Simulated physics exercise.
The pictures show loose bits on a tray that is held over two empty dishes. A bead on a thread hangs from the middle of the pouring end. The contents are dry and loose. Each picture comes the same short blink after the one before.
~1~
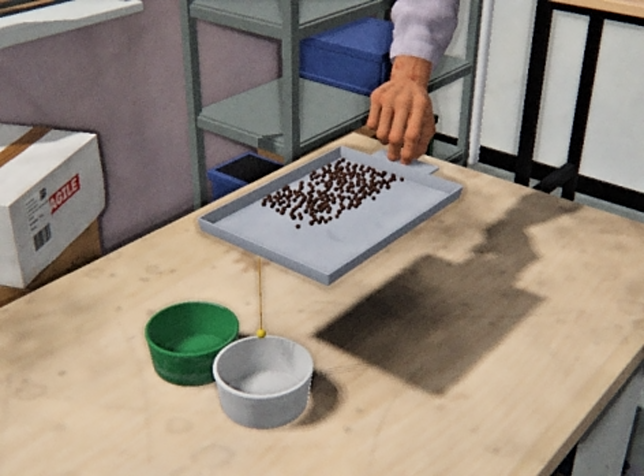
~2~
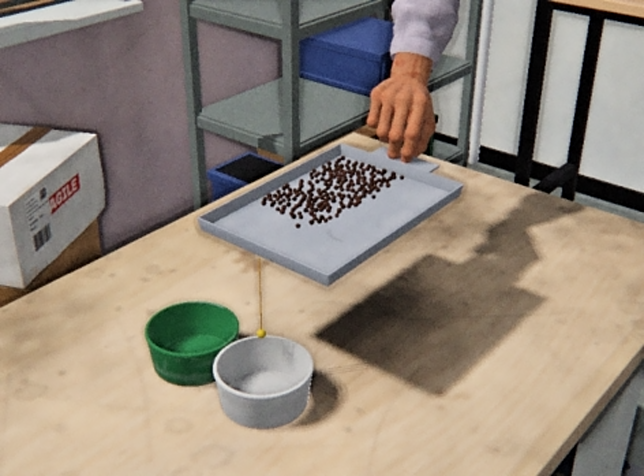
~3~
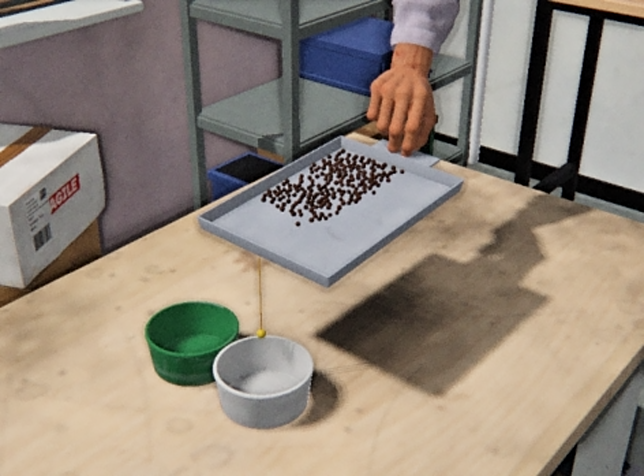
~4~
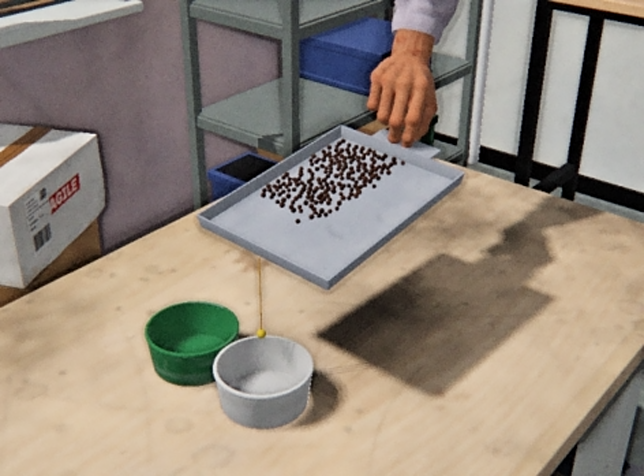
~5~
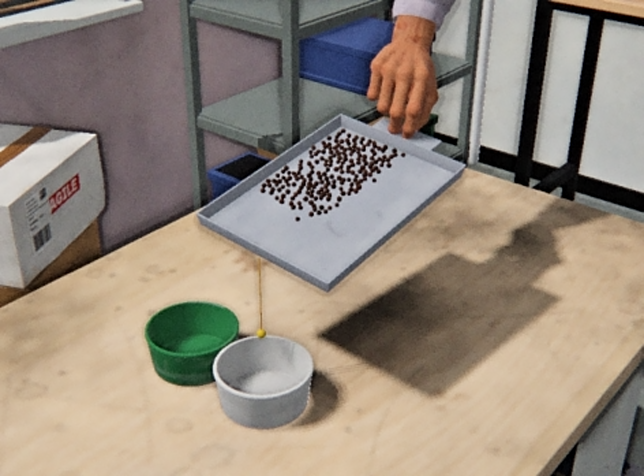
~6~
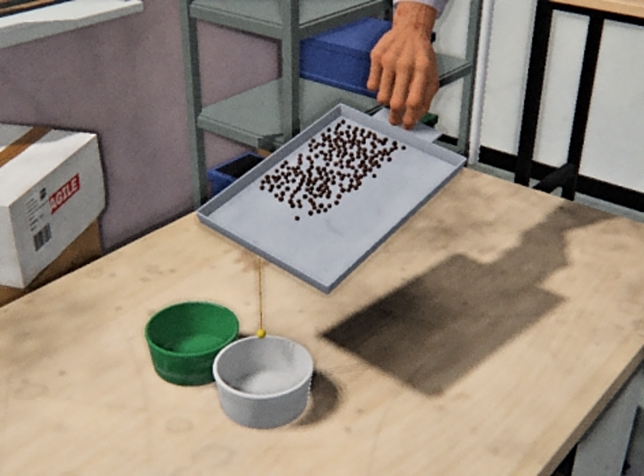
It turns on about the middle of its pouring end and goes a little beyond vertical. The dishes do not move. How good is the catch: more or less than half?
Together they catch under half.
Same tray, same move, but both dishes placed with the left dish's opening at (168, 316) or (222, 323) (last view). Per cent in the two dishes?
About 0 and 70 per cent.
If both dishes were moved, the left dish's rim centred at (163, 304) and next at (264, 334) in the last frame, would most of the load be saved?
The first try: Not half. The second: More than half.
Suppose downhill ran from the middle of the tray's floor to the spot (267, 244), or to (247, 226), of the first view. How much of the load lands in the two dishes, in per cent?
The first gives 90 %, the second 90 %.
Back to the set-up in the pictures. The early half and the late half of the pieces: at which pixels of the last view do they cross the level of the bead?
The first part at (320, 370); the rest at (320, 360).
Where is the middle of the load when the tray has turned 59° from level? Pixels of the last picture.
Close to (321, 290).
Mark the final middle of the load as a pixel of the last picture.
Roughly at (336, 429).
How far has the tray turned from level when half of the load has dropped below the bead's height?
Around 95° of tilt.
Soon, tray tipped steeply; about two thirds on the tray; a stray few in the right dish; about a quarter outside both; a small part in the air.
A while on, tray tipped right over; a small part on the tray; a small part in the right dish; about two thirds outside both; a small part in the air.
Towards the end, tray tipped past a quarter turn; a small part in the right dish; nearly all outside both.
Finally, tray tipped past a quarter turn; a small part in the right dish; none in the left dish; nearly all outside both.
